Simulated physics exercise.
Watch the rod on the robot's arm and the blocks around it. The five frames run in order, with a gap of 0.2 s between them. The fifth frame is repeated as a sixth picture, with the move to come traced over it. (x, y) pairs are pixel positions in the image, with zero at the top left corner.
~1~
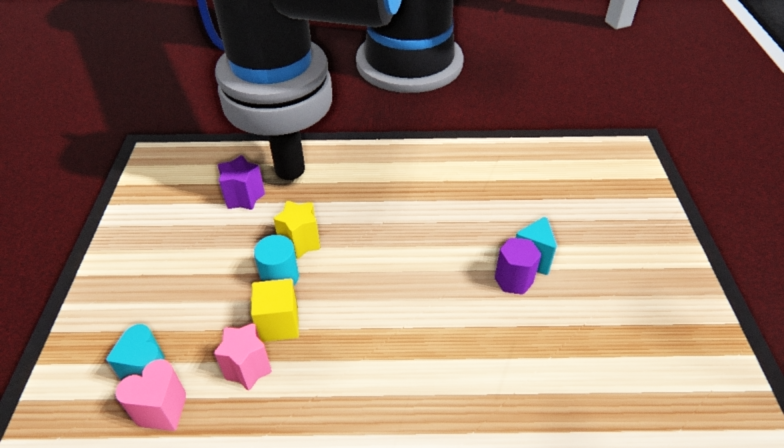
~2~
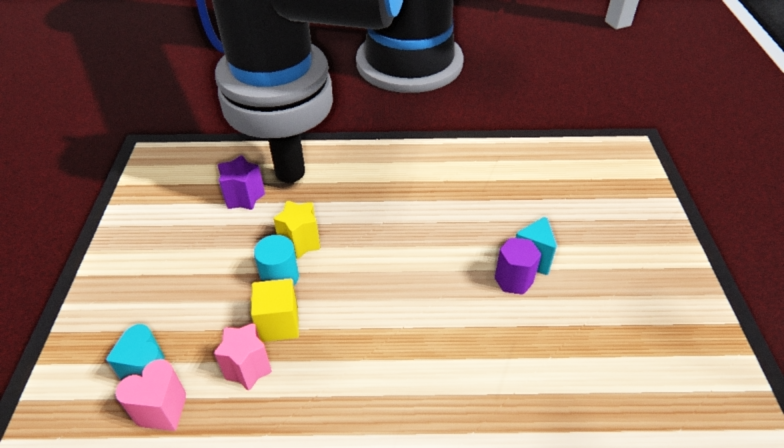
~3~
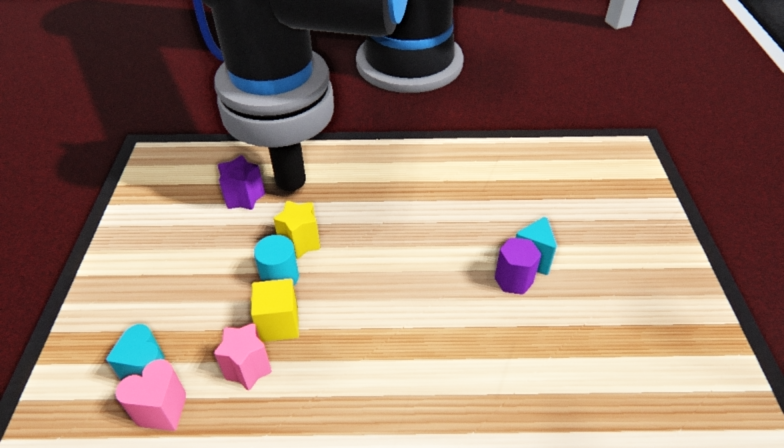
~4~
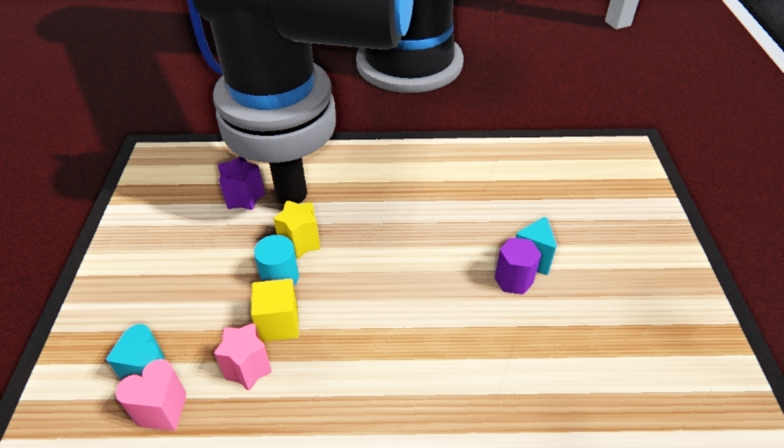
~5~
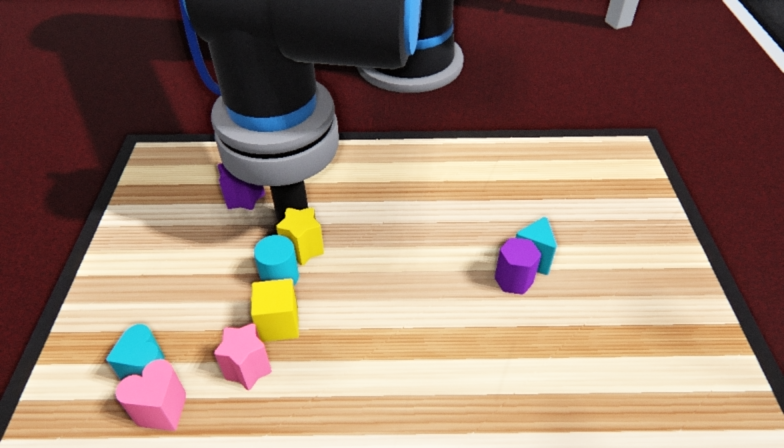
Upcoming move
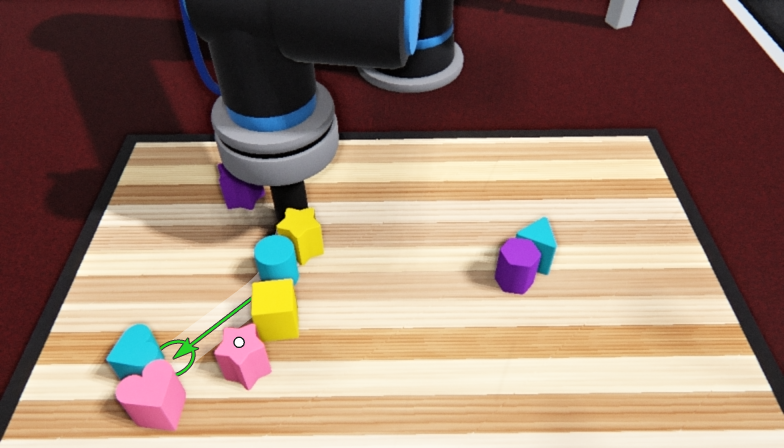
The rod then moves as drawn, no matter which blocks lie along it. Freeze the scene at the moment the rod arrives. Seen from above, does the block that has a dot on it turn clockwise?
Yes, it checks out.
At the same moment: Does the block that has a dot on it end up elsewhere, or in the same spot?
The block you're asking about gets moved.
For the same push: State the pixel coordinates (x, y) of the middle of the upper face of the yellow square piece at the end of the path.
Its top centre lands on (282, 332).
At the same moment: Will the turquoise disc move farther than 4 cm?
Short answer: Yes.
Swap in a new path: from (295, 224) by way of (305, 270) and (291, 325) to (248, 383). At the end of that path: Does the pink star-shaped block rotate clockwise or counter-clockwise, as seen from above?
Seen from overhead, it turns clockwise.
The line goes from (295, 224) over (278, 270) and (232, 314) to (173, 358); the dot is on the pink star-shaped block.
The first path, step by step. One third of the way, rod at (276, 264); yellow square piece at (272, 305); turquoise disc at (268, 273); yellow star-shaped block at (307, 245), turned 80° anticlockwise.
Two thirds of the way, rod at (228, 307); pink star-shaped block at (235, 358), turned 35° clockwise; yellow square piece at (282, 332), turned 25° anticlockwise; turquoise disc at (244, 311); yellow star-shaped block at (307, 246), turned 80° anticlockwise.
At the end, rod at (170, 351); turquoise heart block at (124, 354); pink star-shaped block at (235, 358), turned 35° clockwise; yellow square piece at (282, 332), turned 25° anticlockwise; turquoise disc at (239, 314); yellow star-shaped block at (307, 246), turned 80° anticlockwise.
